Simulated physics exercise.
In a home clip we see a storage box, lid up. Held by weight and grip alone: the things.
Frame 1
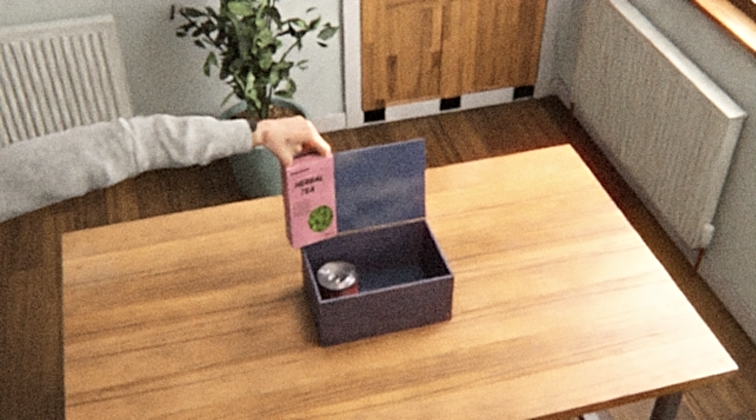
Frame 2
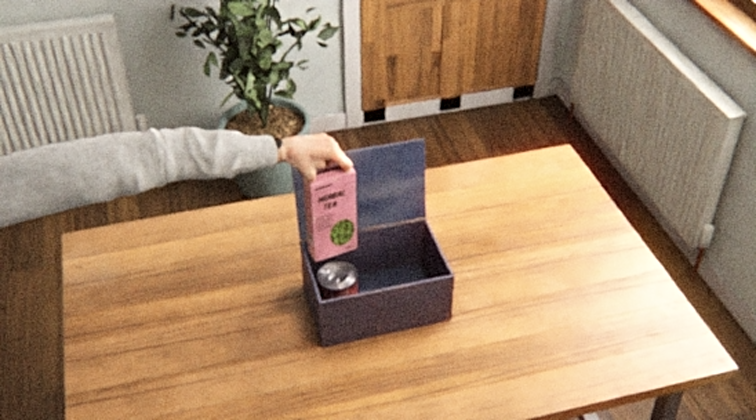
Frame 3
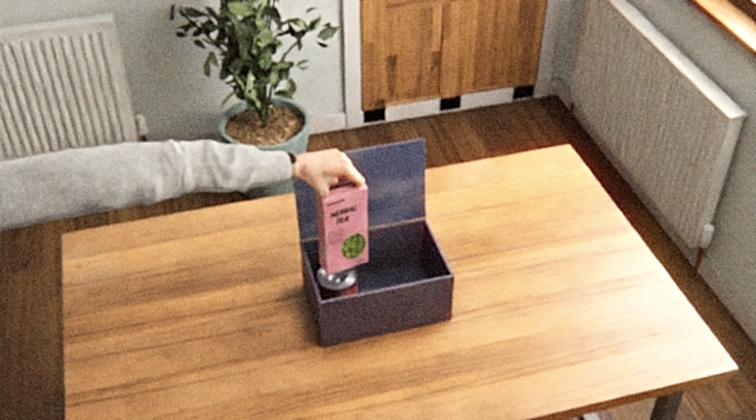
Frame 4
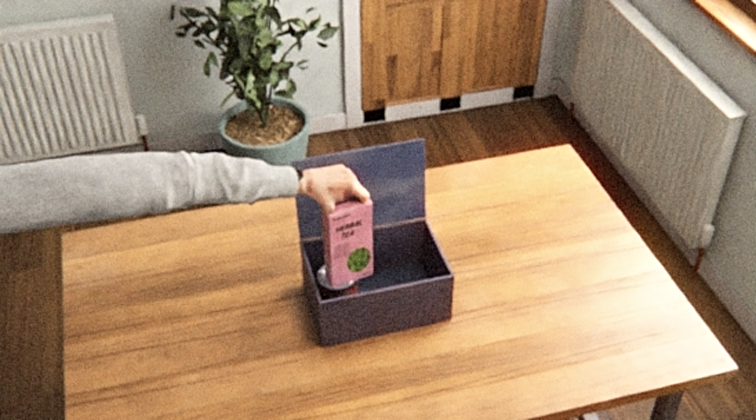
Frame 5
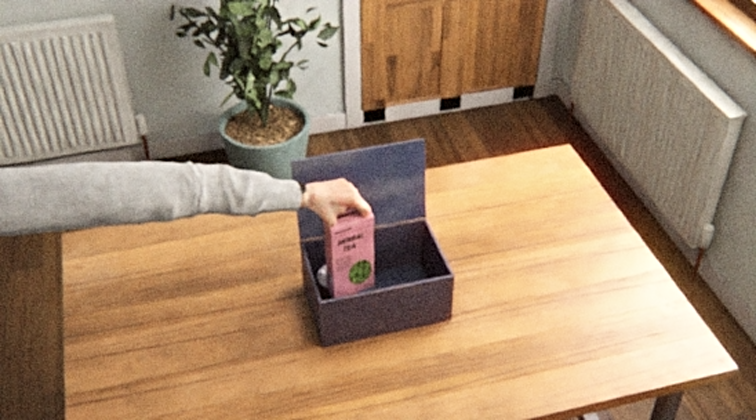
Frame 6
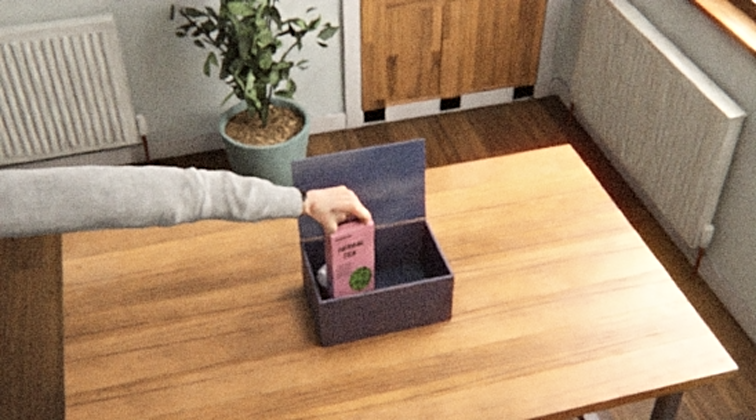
The footage shows a hand in a grey sleeve, reaching from the left, lowering a pink herbal tea packet slightly rightward into an open dark storage box on a wooden table, gradually hiding most of a small red container inside.
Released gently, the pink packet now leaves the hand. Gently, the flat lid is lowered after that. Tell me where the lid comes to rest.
Most likely the lid won't land on the rim.
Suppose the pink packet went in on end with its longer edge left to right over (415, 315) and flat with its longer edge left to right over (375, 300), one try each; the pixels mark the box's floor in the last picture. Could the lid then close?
On the first go the lid remains open a bit, and on the second go it settles shut.
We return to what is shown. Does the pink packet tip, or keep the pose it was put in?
Once everything settles, the pink packet keeps its original angle.
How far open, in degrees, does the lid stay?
It stays some 35° above the rim.
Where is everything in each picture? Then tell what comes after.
In the first picture, coming down; pink packet (309, 198); red tub (338, 286).
In the second picture, coming down; pink packet (331, 213); red tub (338, 286).
In the third picture, coming down; pink packet (343, 227); red tub (338, 286).
In the fourth picture, coming down; pink packet (348, 241).
In the fifth picture, coming down; pink packet (350, 254).
In the sixth picture, in place under the hand; pink packet (350, 260).
Then, 0.90 s past the last view, lid starting down; pink packet displaced about its own width near (351, 285).
Then, 1.60 s past the last view, lid 58° above the rim; pink packet displaced about its own width near (351, 285).
Then, 2.70 s past the last view, lid 33° above the rim; pink packet displaced about its own width near (351, 285).
Finally, lid 33° above the rim; moved from the start, pink packet; red tub still in place. Final places as the last picture's camera would see them, pink packet near (351, 285).
